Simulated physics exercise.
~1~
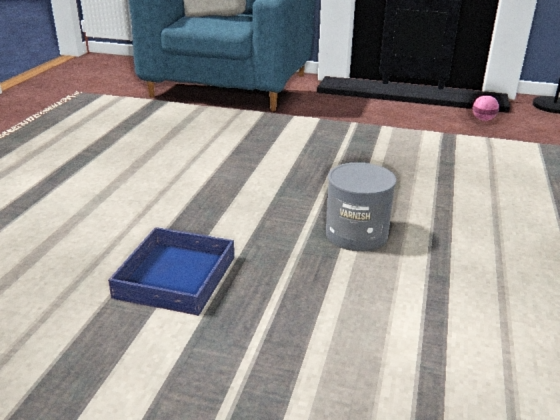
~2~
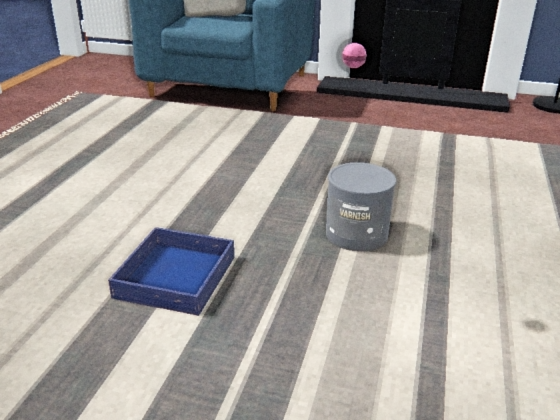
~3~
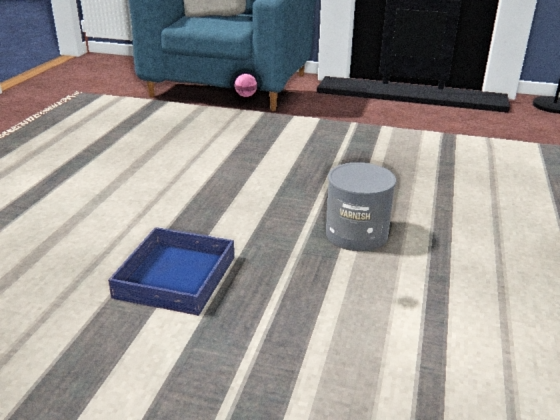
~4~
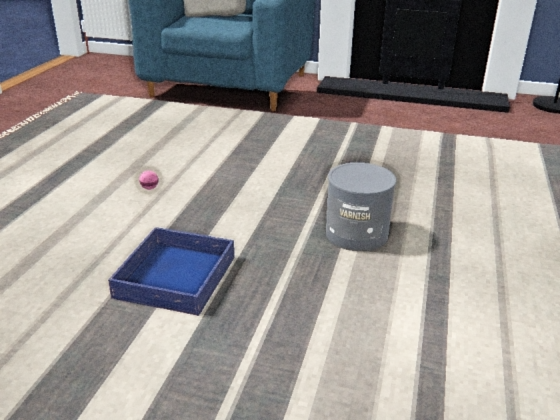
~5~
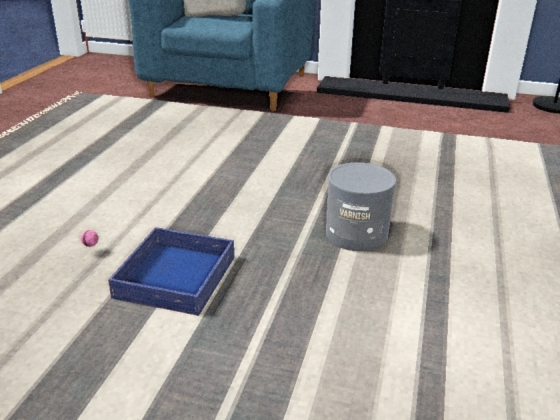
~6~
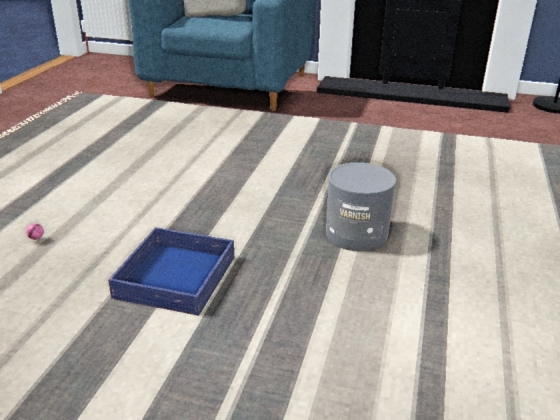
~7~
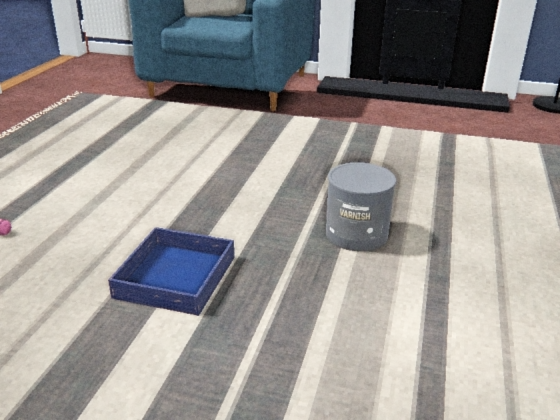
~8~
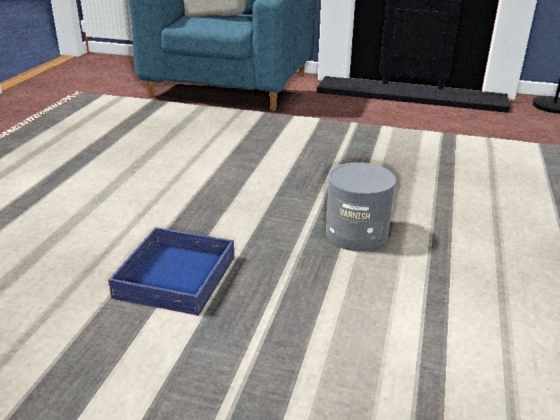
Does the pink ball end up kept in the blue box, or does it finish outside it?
It finishes outside the box, passing it and leaving view at the left while the box stays empty.
A pink ball flies leftward past the fireplace and a teal armchair, drops towards the striped rug beyond an open blue box, and continues left out of view. The box is left empty, and the grey pail stays in its place.
